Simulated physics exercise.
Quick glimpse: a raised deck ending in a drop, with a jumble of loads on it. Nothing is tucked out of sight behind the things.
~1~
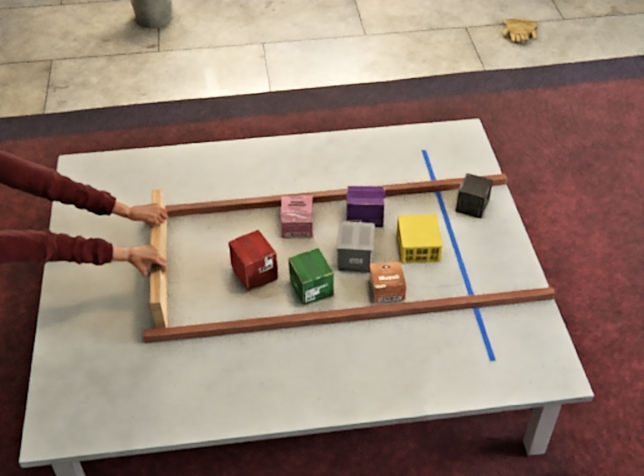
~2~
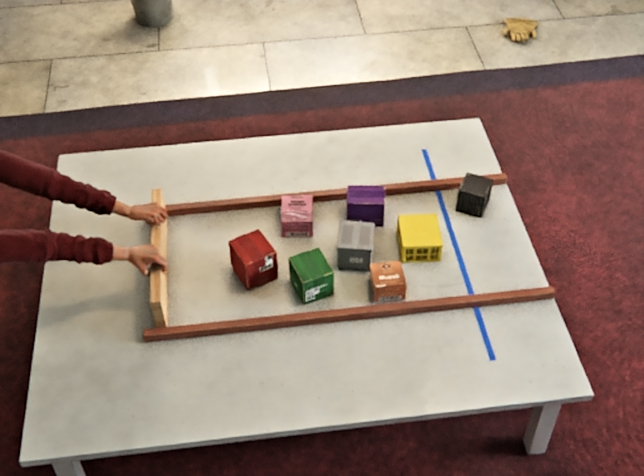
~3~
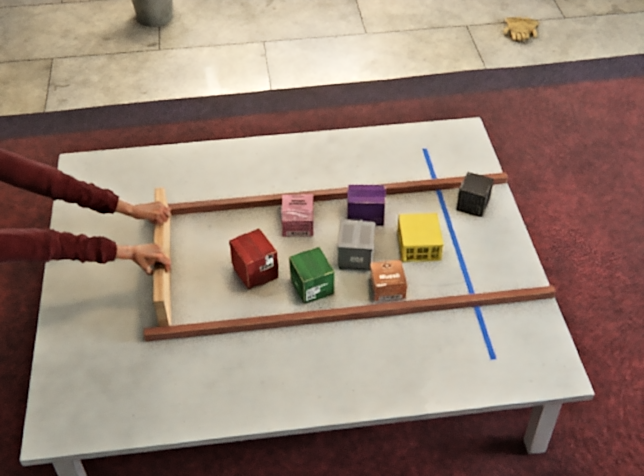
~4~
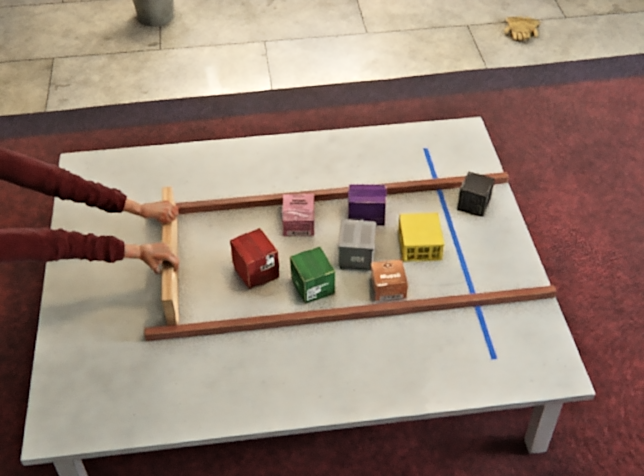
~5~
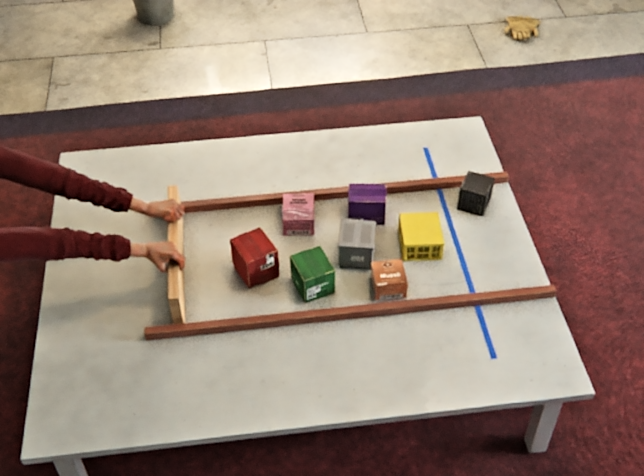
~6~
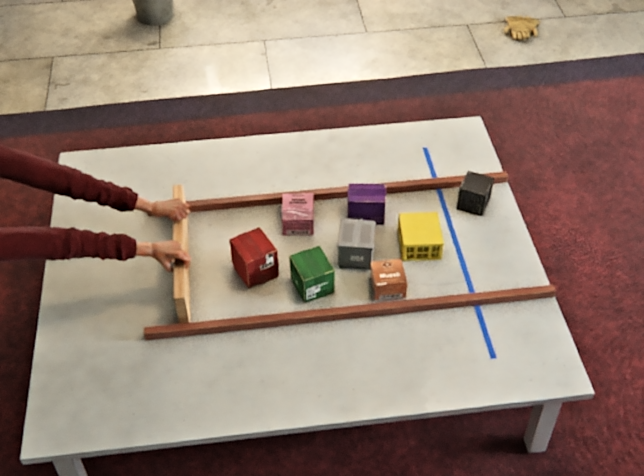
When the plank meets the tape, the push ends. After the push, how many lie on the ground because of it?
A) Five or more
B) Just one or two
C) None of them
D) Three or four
B.
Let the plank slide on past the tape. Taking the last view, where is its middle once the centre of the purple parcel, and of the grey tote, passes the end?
The middle is at (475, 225) when it's the purple parcel, and at (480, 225) when it's the grey tote.
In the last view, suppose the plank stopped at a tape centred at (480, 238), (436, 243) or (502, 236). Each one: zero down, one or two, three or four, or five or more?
Going one by one, the answers are five or more, none and at least five.
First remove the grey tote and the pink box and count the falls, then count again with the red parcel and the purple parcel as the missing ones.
First 0, second 0.
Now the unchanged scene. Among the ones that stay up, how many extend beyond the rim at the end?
Looks like 1 of them.
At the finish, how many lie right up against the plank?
So the total is 2.
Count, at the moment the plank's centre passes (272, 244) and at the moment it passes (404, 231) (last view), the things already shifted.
So far 2, and 8 at the second.
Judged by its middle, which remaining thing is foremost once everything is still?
It's the orange box that ends nearest.
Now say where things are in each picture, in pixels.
In the first frame, black crate (474, 196); yellow crate (419, 239); orange box (388, 282); plank (159, 258); tape (454, 243).
In the second frame, yellow crate (419, 238); pink box (297, 216).
In the third frame, orange box (388, 281); purple parcel (366, 205).
In the fourth frame, black crate (476, 194); plank (170, 255).
In the fifth frame, yellow crate (421, 236); grey tote (357, 245).
In the sixth frame, black crate (475, 193); yellow crate (420, 236); orange box (388, 279); plank (181, 253); tape (455, 241).
Early on, none off yet; black crate at rest near (475, 193); yellow crate at rest near (420, 236); orange box at rest near (388, 279).
A while later, none off yet; black crate at rest near (475, 193); yellow crate travelled about its own width near (451, 232); orange box travelled well along near (454, 277).
Finally, the number that fall off is one or two; lost, yellow crate and black crate.
